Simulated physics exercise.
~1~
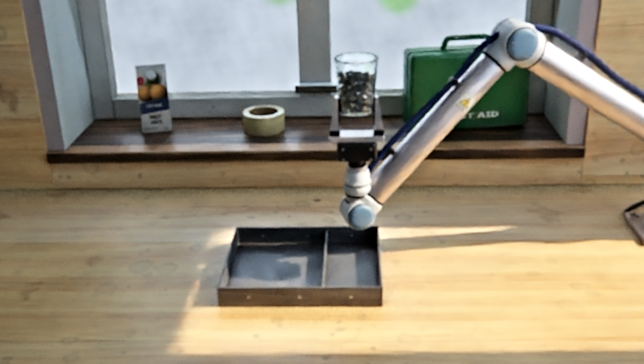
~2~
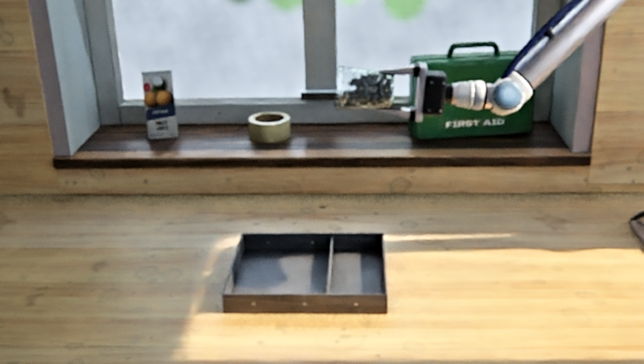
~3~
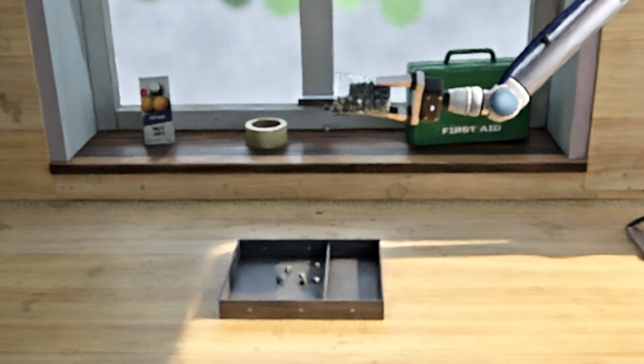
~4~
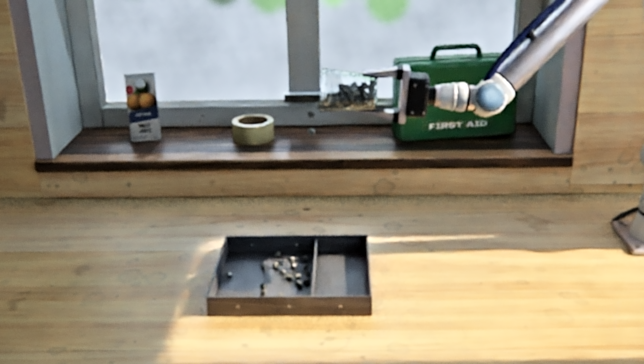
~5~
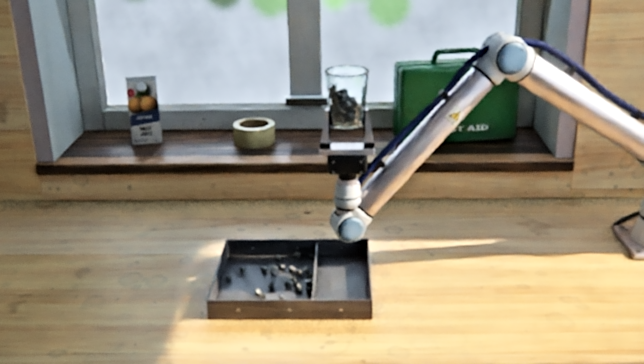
Robot arm tipping a glass beaker and spilling some dark pebbles into a divided tray, then righting it still partly full.
